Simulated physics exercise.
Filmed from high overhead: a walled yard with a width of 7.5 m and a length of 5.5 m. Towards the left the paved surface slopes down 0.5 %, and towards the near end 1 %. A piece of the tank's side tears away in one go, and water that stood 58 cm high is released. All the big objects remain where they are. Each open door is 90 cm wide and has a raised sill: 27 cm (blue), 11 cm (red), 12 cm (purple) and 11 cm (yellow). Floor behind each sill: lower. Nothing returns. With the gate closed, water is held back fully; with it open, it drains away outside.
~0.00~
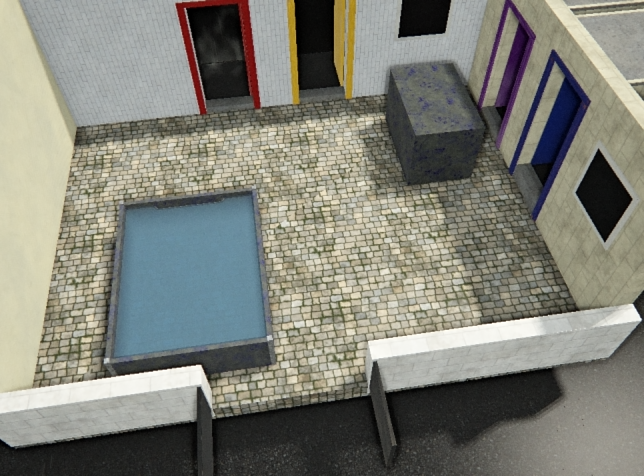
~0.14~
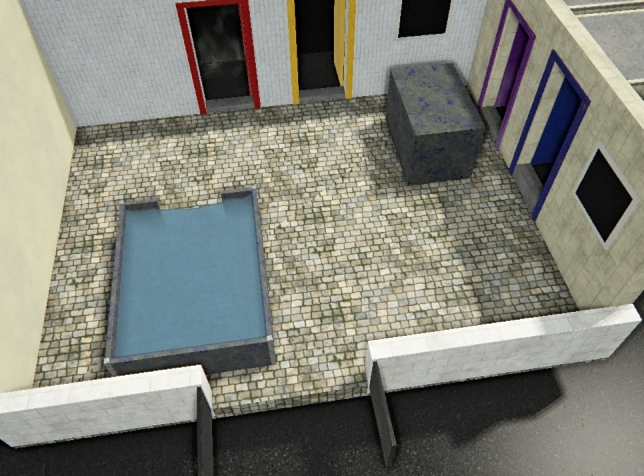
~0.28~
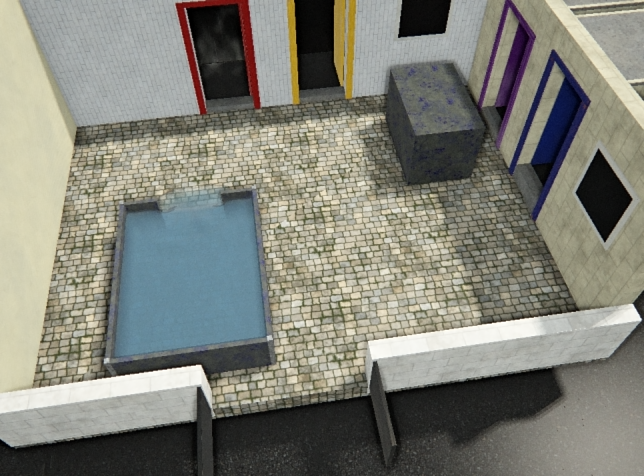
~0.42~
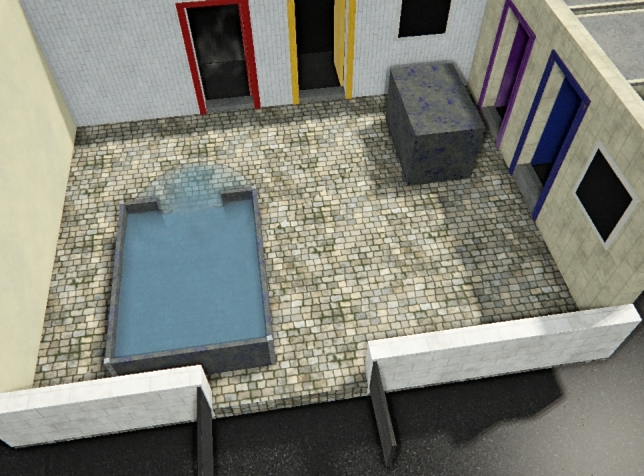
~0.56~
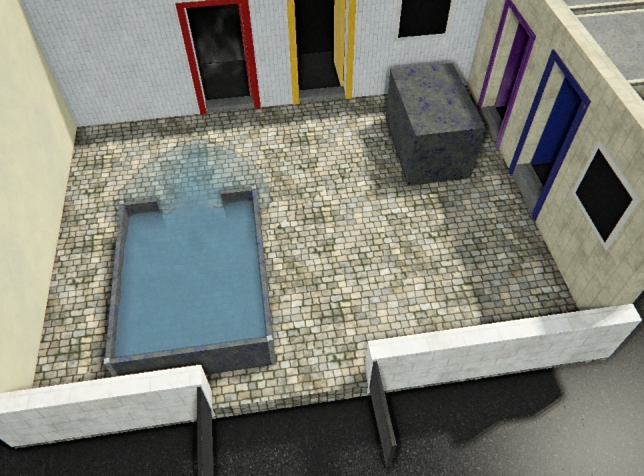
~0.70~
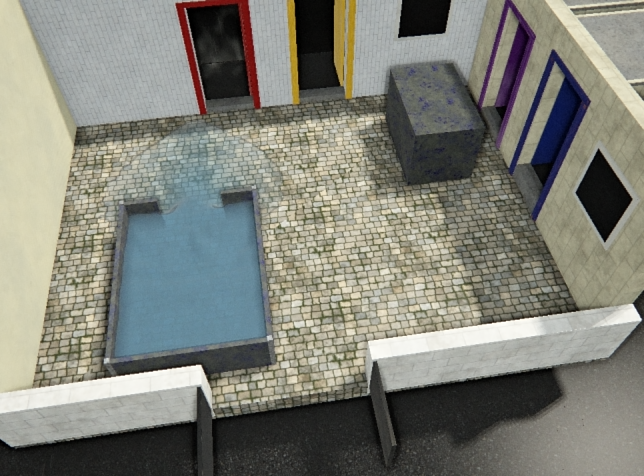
Water poured out through a gap that opened in the far side of the tank on the left, then fanned out in a widening arc over the paving towards the red door.
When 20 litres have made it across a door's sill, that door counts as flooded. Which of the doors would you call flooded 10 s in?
I would call the blue door not flooded; I would call the red door flooded; I would call the purple door not flooded; I would call the yellow door not flooded.
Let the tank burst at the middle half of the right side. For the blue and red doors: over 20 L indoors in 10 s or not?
Blue: Within limit; red: Within limit.
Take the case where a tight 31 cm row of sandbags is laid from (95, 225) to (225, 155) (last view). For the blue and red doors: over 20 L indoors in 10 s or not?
Against that limit: Blue below, red under.
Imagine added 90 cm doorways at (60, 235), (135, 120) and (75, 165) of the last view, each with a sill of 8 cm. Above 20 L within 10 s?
Result in order - not enough, more than that, more than that.
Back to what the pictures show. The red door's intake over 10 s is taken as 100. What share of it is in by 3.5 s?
I'd put it at about 75 per cent by that point.
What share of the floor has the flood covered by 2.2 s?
Wet share: Near 30 percent.
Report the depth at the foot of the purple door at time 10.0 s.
Depth: Approx. 5.5 cm.
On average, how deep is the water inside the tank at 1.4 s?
45 cm.
After 1.4 s water covers 25 % of the floor and is deepest (34 cm) near (198, 220); blue door not reached, red door 21 cm at the sill, 10 L in, purple door not reached, yellow door not reached.
After 2.2 s water covers 30 % of the floor and is deepest (32 cm) near (198, 220); blue door not reached, red door 24 cm at the sill, 48 L in, purple door not reached, yellow door 11 cm at the sill, 0 L in.
After 3.5 s water covers 40 % of the floor and is deepest (24 cm) near (76, 136); blue door not reached, red door 19 cm at the sill, 108 L in, purple door not reached, yellow door 10 cm at the sill, 0 L in.
After 6.0 s water covers 70 % of the floor and is deepest (19 cm) near (29, 417); blue door 2 cm at the sill, 0 L in, red door 14 cm at the sill, 136 L in, purple door 7 cm at the sill, 0 L in, yellow door 7 cm at the sill, 0 L in.
After 10.0 s water covers 95 % of the floor and is deepest (17 cm) near (87, 409); blue door 5 cm at the sill, 0 L in, red door 8 cm at the sill, 141 L in, purple door 5 cm at the sill, 0 L in, yellow door 4 cm at the sill, 0 L in.
